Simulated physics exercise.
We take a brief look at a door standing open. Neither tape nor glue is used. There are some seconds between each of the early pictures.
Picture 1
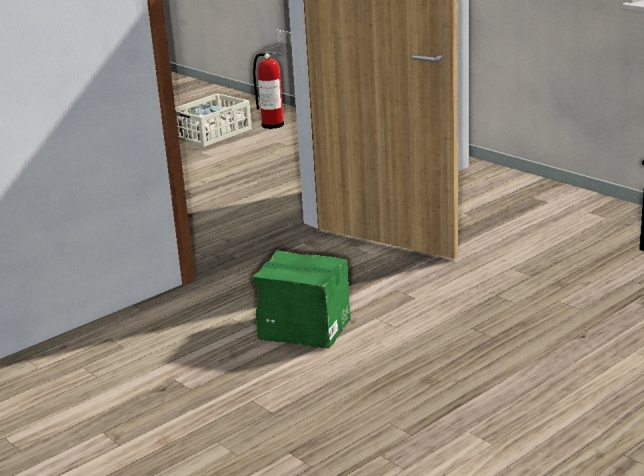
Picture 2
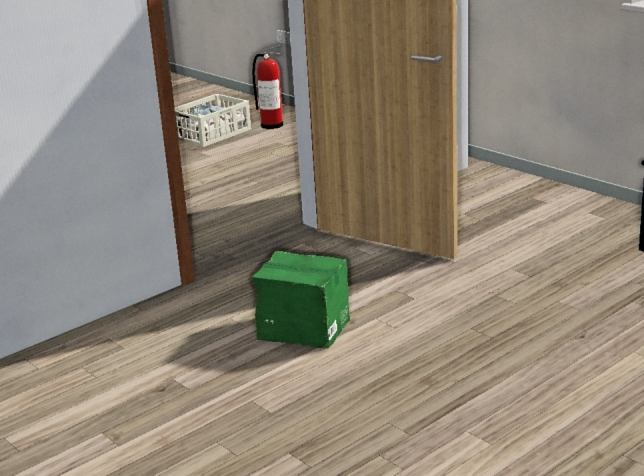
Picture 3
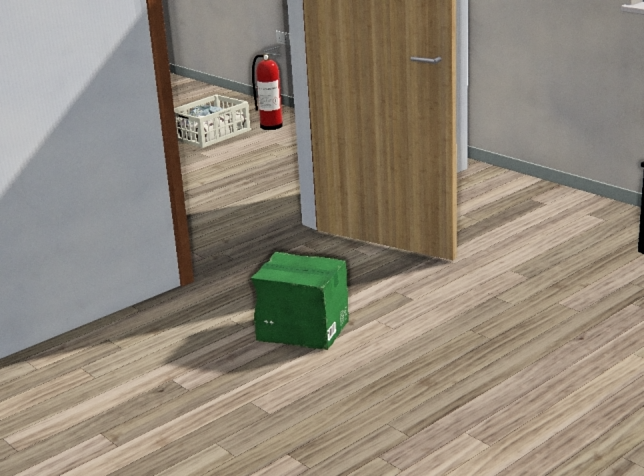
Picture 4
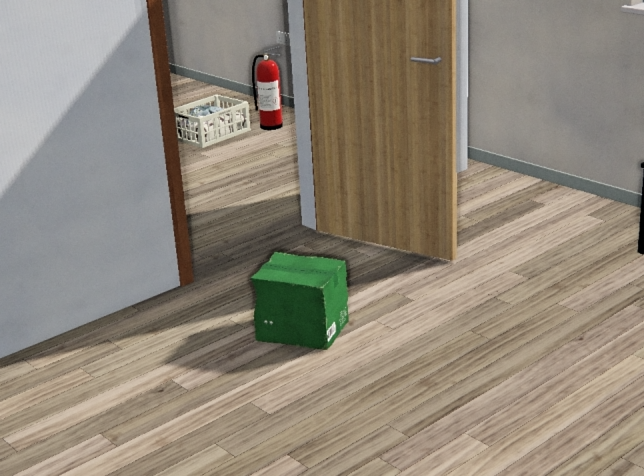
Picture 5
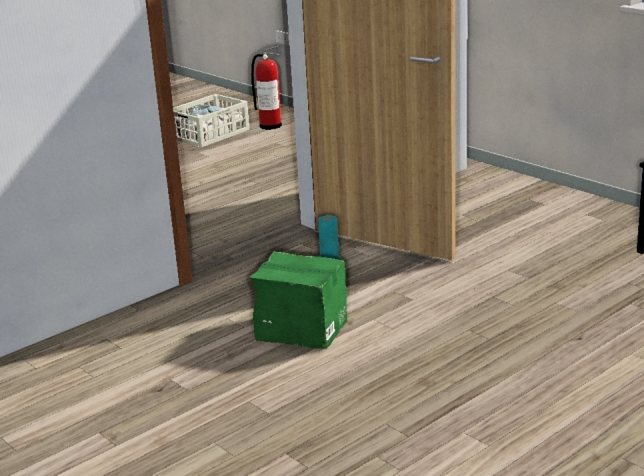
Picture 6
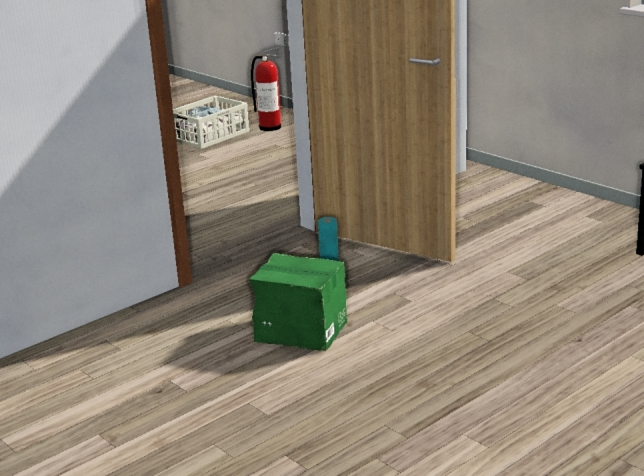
Green box sitting still on a wood floor before a wide-open door, a turquoise roll later appearing upright just behind it.
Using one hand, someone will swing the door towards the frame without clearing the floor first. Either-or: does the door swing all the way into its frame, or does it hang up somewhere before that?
My bet is the door will touch the frame.
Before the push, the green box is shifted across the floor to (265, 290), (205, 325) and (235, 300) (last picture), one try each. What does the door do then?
Going through the tries in order: It is obstructed, then it gets all the way shut, then it is obstructed.
Then, 1.20 s on from there, door 46° open; turquoise roll shifted well along near (299, 250).
Then, 1.60 s on from there, door 17° open; turquoise roll shifted well along near (245, 248).
In the end, door 0° open; moved from the start, turquoise roll; green box unmoved. At the end, from the last picture's camera, turquoise roll near (204, 236).
